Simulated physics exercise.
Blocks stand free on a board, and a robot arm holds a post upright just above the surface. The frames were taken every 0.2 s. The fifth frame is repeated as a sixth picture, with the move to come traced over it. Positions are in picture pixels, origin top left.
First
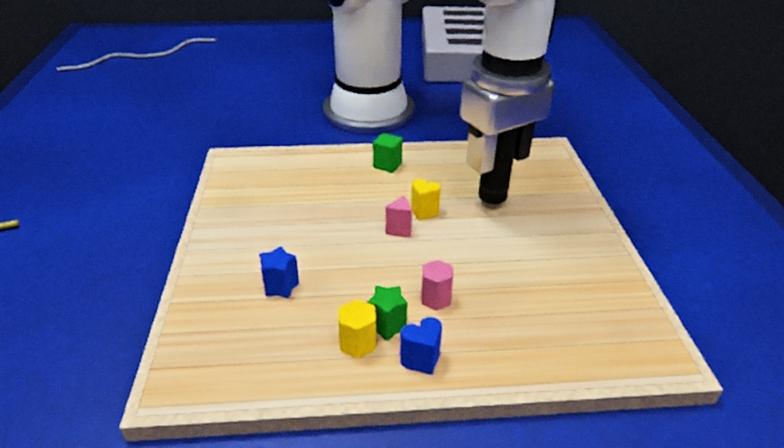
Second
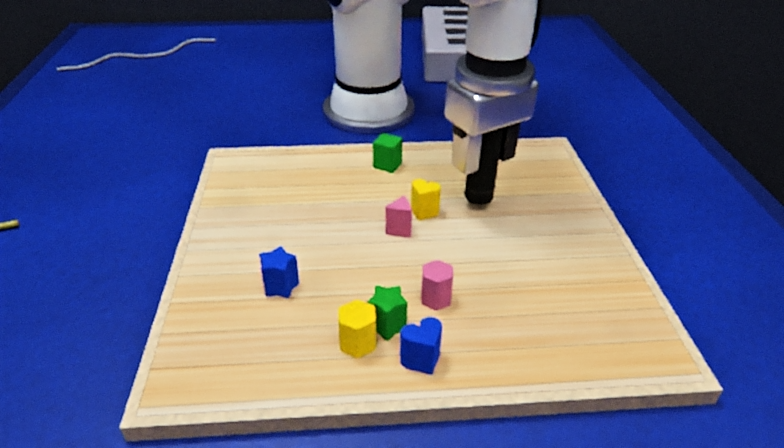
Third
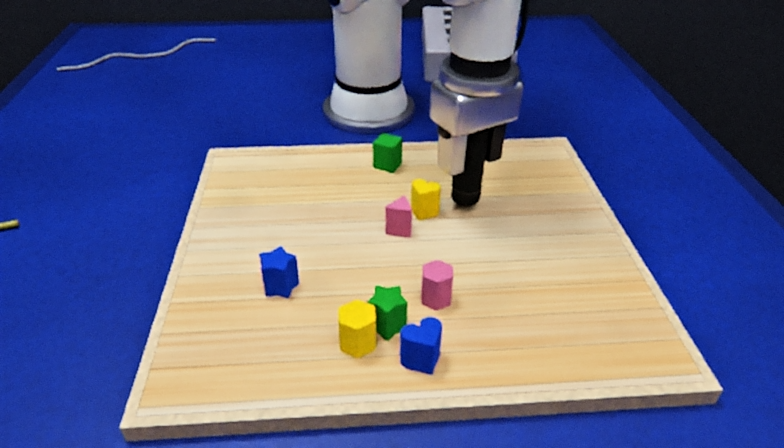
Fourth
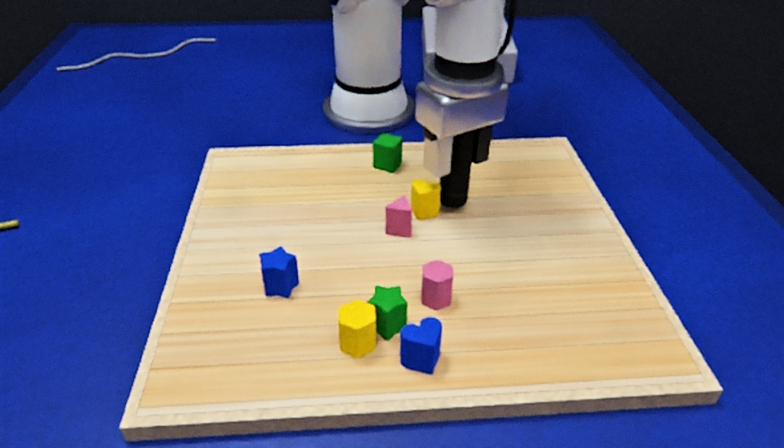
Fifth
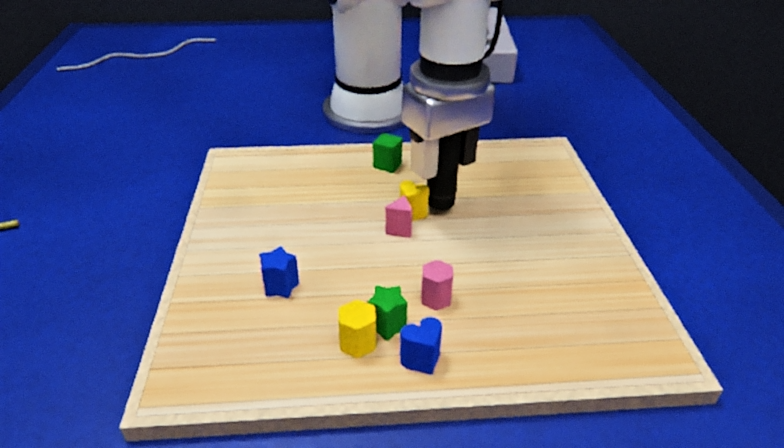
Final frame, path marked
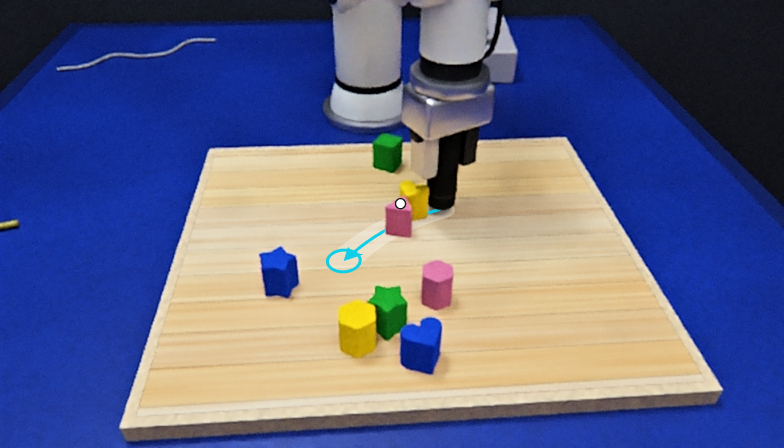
The video shows a robot arm moving its black post leftward over a wooden board scattered with colored blocks, then nudging the yellow heart slightly left, close beside the pink triangular piece, while the other blocks stay still.
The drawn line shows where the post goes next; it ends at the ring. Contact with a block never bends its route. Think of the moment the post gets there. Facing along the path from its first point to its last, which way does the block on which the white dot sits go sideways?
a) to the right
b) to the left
Correct choice: B.
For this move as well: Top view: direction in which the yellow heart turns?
Watching from overhead, you'd notice the yellow heart rotating clockwise.
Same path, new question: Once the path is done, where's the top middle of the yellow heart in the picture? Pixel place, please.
At the end it should sit near (369, 191).
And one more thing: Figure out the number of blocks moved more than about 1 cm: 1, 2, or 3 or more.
Moved: 2.
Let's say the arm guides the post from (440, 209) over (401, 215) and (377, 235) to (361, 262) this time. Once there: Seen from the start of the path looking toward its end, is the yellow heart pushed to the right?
The answer is yes.
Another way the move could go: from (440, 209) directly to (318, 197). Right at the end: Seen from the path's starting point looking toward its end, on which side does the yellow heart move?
It shifts to the left.
Path on the board, from (440, 209) by way of (388, 229) to (344, 261); the dot is on the pink triangular piece.
What follows on the original path. One third of the way, post (405, 214); pink triangular piece (393, 207), turned 50° anticlockwise; yellow heart (379, 190), turned 70° clockwise.
Two thirds of the way, post (372, 231); pink triangular piece (369, 227), turned 75° anticlockwise; yellow heart (369, 191), turned 120° clockwise.
At the end, post (343, 253); blue star block in place; pink triangular piece (361, 245), turned 120° anticlockwise; yellow heart (369, 191), turned 120° clockwise.
